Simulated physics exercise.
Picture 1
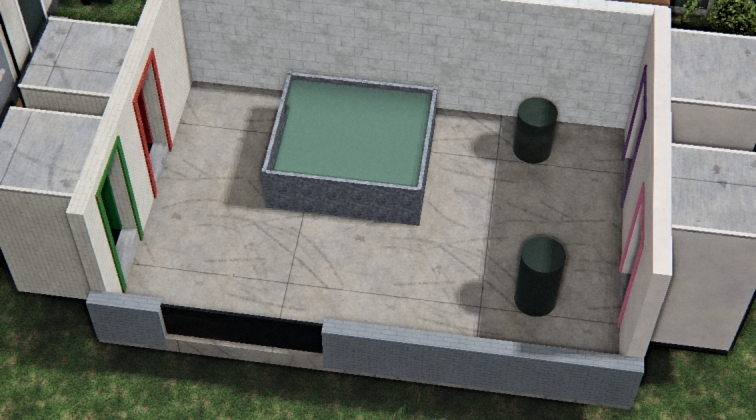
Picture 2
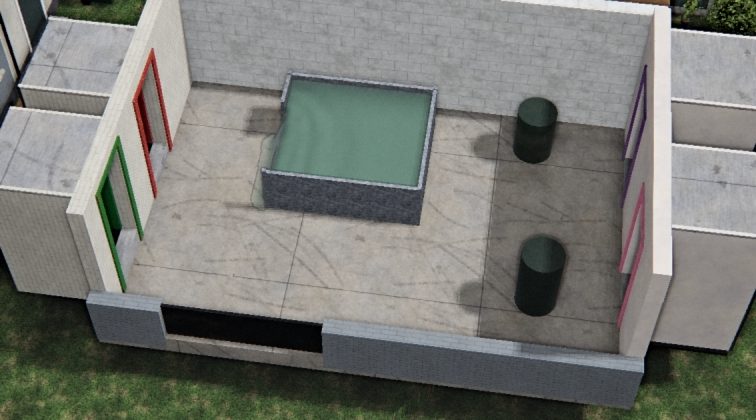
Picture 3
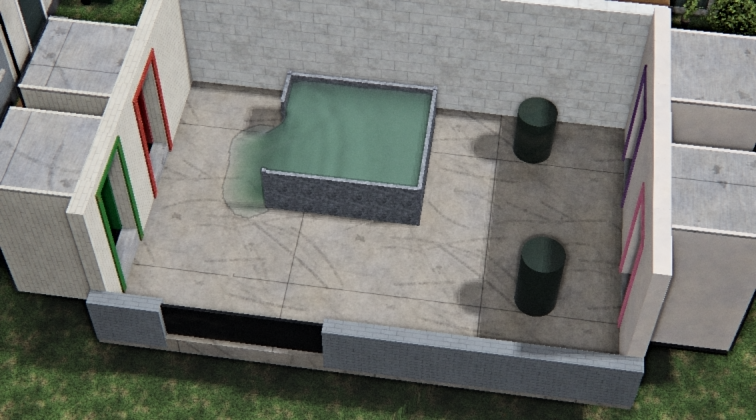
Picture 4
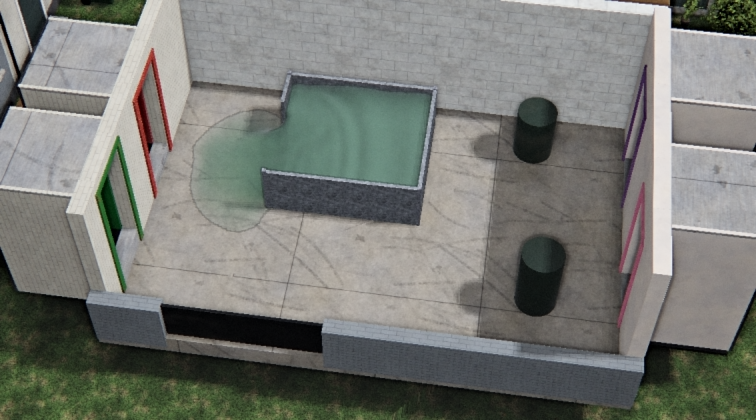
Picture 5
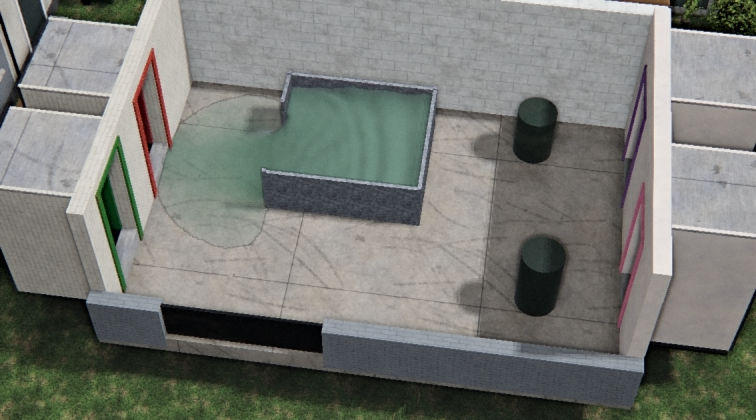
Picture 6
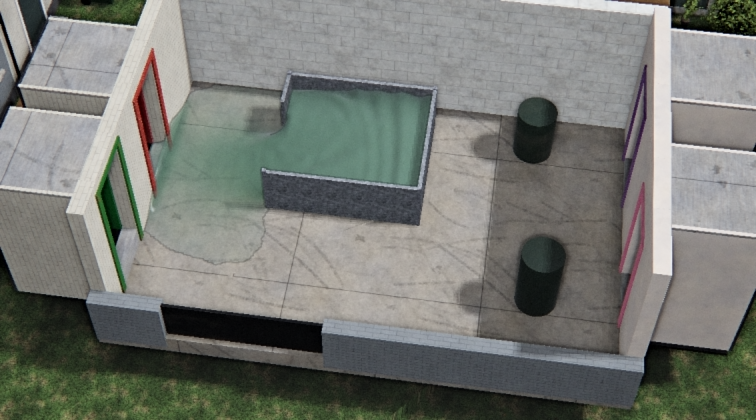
Greenish water poured out through a gap in the left side of a raised square tank and spread across the walled yard's floor toward the red and green doorways, while two dark barrels stood still.
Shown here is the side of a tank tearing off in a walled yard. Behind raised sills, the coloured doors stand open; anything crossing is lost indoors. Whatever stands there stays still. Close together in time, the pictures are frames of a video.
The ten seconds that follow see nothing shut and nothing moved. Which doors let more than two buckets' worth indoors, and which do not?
One by one: Purple door: Over the cap; pink door: Over the cap; red door: Over the cap; green door: Within the cap.
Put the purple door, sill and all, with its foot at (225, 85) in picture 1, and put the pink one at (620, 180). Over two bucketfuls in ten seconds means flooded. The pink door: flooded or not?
Pink overflows.
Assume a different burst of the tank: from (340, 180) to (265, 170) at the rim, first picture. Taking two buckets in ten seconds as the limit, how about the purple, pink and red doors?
As I see it, the purple door overshoots, the pink door overshoots and the red door stays within limits.
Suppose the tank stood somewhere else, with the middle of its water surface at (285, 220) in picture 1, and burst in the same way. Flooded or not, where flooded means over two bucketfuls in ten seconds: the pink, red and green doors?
I reckon the pink door surpasses the threshold, the red door doesn't reach the threshold and the green door surpasses the threshold.
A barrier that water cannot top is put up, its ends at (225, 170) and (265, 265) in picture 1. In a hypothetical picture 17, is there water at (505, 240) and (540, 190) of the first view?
As listed: Clear, no water.
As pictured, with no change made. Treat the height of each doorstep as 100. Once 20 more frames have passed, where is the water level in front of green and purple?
Roughly 70 and 0 %.
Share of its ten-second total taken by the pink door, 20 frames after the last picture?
About 0 %.
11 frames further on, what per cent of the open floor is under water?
Estimate: Near 30 %.
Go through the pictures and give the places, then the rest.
The water tank at (352, 132) is whole and still, in the first picture.
The front is at (264, 208), out from the gap at (278, 161), in the second picture.
The front is at (241, 212), out from the gap at (278, 161), in the third picture.
The front is at (202, 142), out from the gap at (278, 163), in the fourth picture.
The front is at (177, 130), out from the gap at (278, 163), in the fifth picture.
The front is at (147, 224), out from the gap at (278, 163), in the sixth picture.
A moment on, water covers 20 % of the floor; the purple door not reached, the pink door not reached, the red door far over two buckets in, the green door wet at the sill, nothing in.
Next, water covers 30 % of the floor; the purple door not reached, the pink door not reached, the red door far over two buckets in, the green door wet at the sill, nothing in.
Then, water covers 55 % of the floor; the purple door not reached, the pink door not reached, the red door far over two buckets in, the green door wet at the sill, nothing in.
Later, water covers 90 % of the floor; the purple door wet at the sill, nothing in, the pink door under two buckets in, the red door far over two buckets in, the green door wet at the sill, nothing in.
In the end, water covers 100 % of the floor; the purple door over two buckets in, the pink door far over two buckets in, the red door far over two buckets in, the green door wet at the sill, nothing in.
